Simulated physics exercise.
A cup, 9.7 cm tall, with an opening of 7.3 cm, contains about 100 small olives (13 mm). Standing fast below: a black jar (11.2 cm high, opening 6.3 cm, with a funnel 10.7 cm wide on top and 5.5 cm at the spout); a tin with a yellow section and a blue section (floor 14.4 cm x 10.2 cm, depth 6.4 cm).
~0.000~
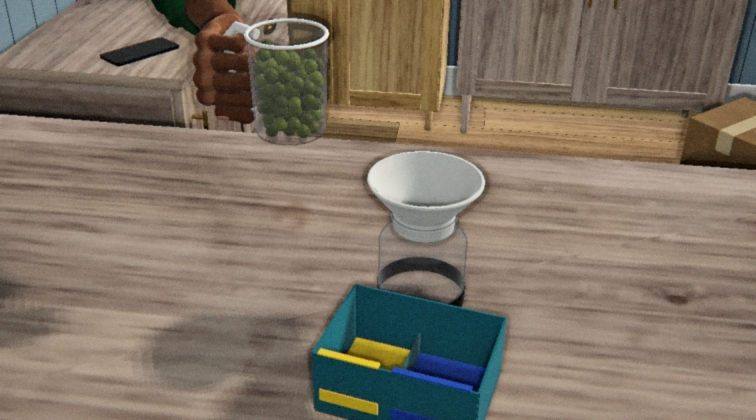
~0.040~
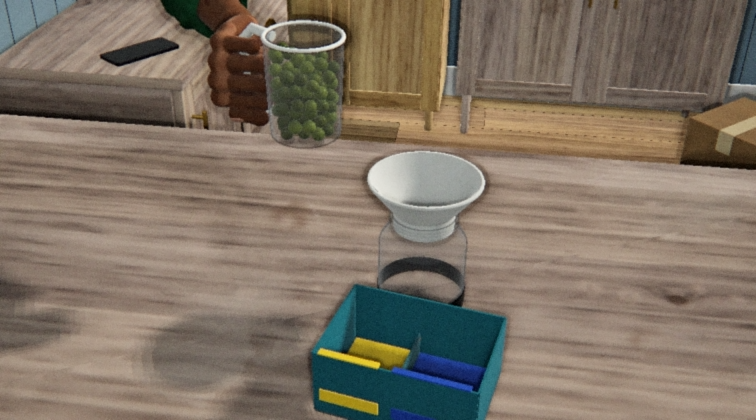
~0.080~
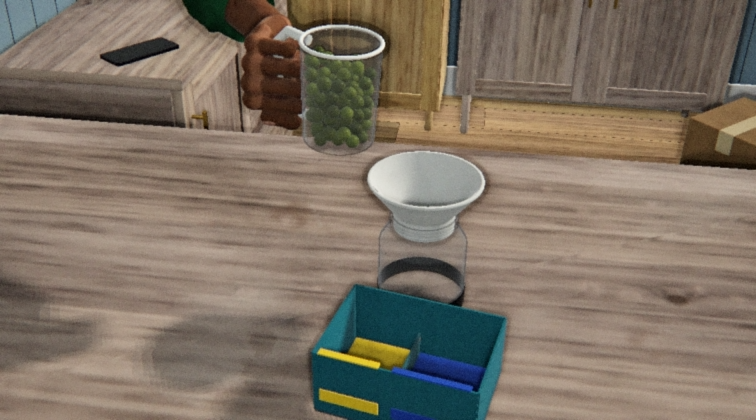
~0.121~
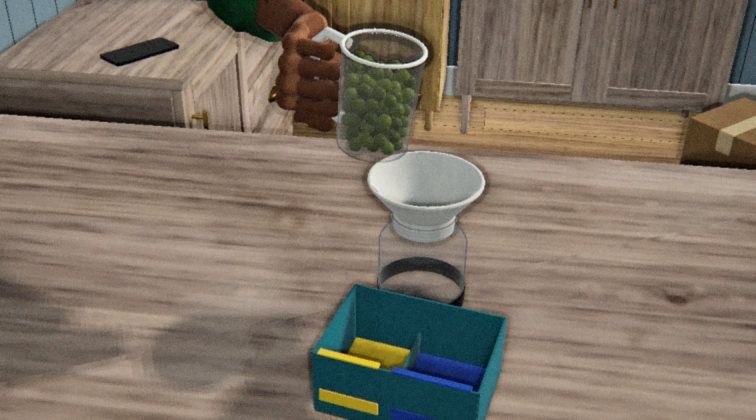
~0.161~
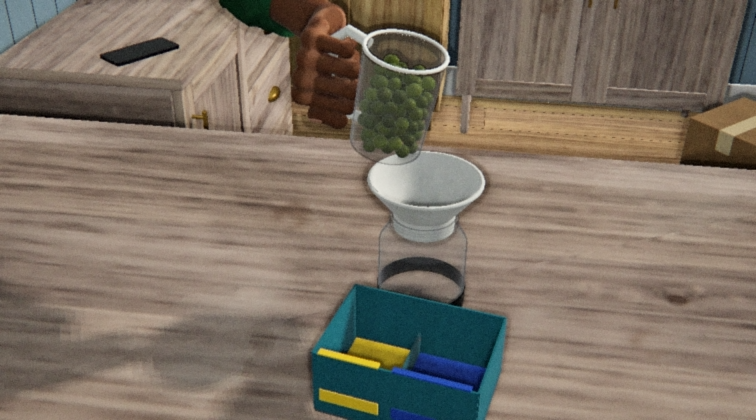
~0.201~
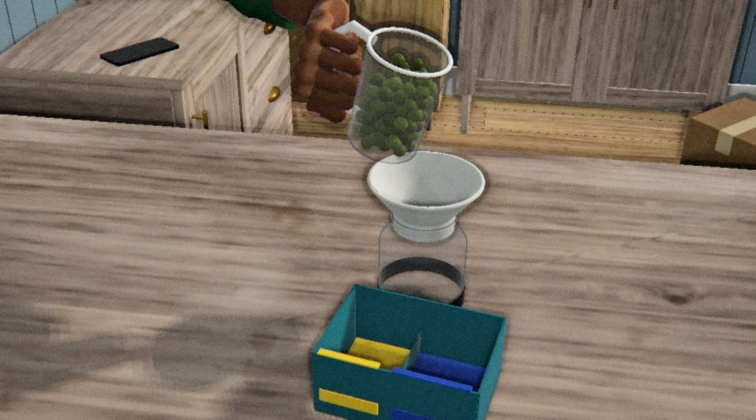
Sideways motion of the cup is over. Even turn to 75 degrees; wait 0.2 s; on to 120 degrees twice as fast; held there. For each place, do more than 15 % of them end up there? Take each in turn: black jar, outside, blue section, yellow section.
Black jar: Yes, outside: Yes, blue section: No, yellow section: No.
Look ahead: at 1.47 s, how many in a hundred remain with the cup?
Roughly 50 percent of the load.
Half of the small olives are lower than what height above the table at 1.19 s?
Estimated height: About 24 cm.
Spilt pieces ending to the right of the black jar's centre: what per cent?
About 100 per cent.
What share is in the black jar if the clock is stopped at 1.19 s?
Around 0 % so far.
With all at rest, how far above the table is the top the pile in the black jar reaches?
About 4.5 cm.
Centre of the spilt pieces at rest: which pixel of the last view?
Spill centre, last view: Roughly (548, 354).
After 0.58 s, tilt 58 degrees; cup 100 %; middle of all pieces near (397, 96).
After 0.90 s, tilt 75 degrees; cup 100 %; middle of all pieces near (400, 93).
After 1.19 s, tilt 106 degrees; cup 100 %; middle of all pieces near (408, 91).
Then, at 1.47 s, tilt 120 degrees; outside 5 %, cup 50 %, black jar 5 %, funnel 35 %, in the air 5 %; middle of all pieces near (446, 166).
At rest (2.5 s), outside 50 %, cup 0 %, blue section 0 %, yellow section 0 %, black jar 45 %, funnel 0 %.
